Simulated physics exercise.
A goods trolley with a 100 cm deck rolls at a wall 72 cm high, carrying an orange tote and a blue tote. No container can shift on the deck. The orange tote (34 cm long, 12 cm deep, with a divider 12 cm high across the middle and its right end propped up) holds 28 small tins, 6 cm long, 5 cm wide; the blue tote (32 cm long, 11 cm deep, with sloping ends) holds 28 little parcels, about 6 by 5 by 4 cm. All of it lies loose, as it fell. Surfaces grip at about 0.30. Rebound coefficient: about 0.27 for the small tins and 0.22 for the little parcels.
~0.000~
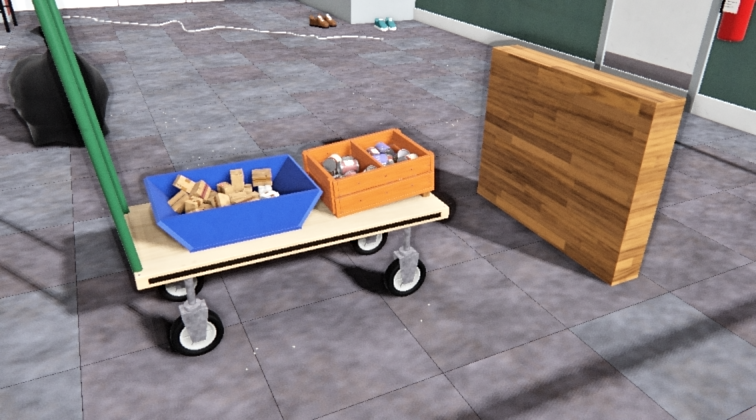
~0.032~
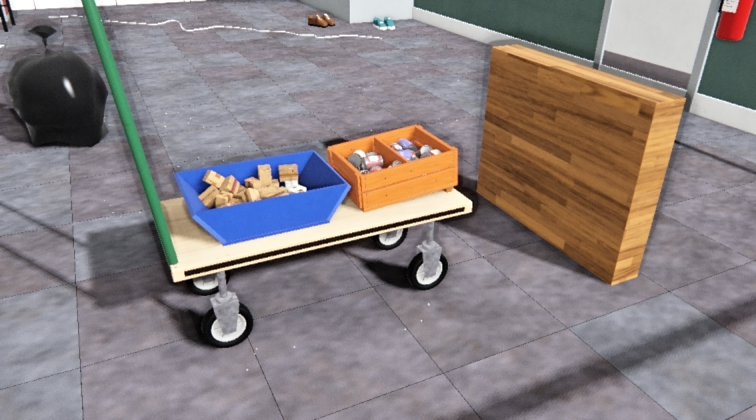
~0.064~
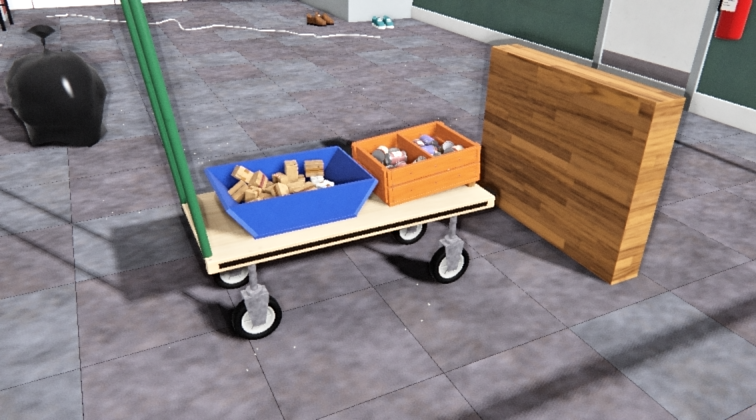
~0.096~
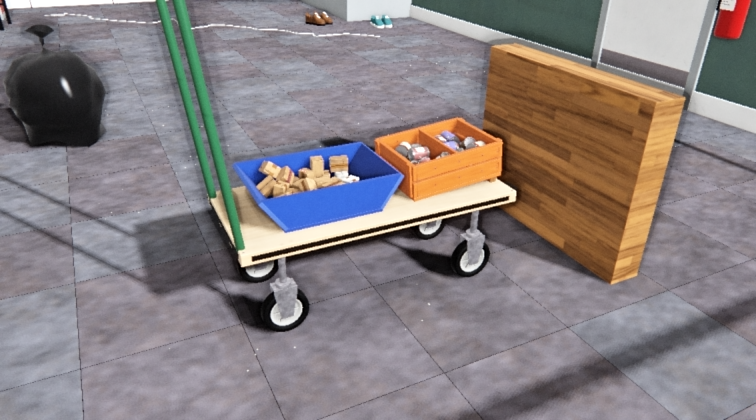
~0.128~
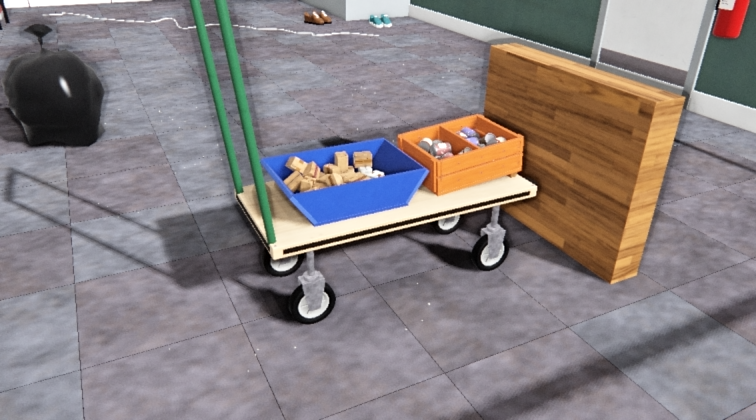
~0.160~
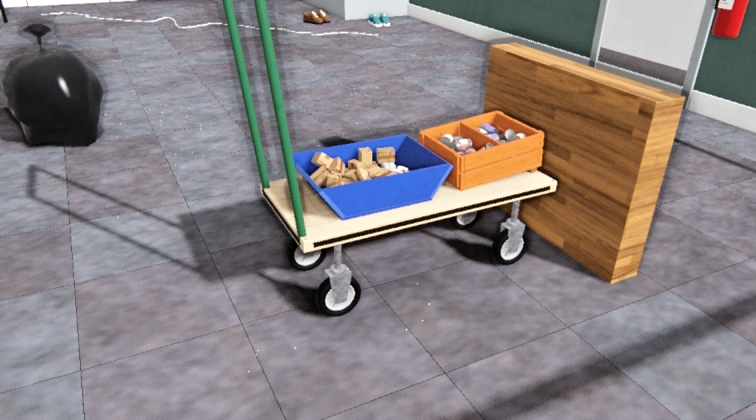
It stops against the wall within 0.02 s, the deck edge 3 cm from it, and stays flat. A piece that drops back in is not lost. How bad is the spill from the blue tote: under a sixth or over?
The blue tote loses more than one in six of its little parcels.
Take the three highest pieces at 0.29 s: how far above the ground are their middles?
Some 58 cm up.
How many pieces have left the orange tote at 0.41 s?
About: Orange tote 0.
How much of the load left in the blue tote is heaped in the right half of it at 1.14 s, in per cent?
About 90 per cent.
After 0.19 s, the buffers strike the wall.
After 0.29 s, the orange tote has all 28 and the blue tote has all 28.
After 0.41 s, the orange tote has all 28 and the blue tote is down by 5 of 28.
After 0.64 s, the orange tote has all 28 and the blue tote is down by 9 of 28.
Final count (at 1.14 s), the orange tote has all 28 and the blue tote is down by 9 of 28. Asked share, 9 of 28, 32 per cent.
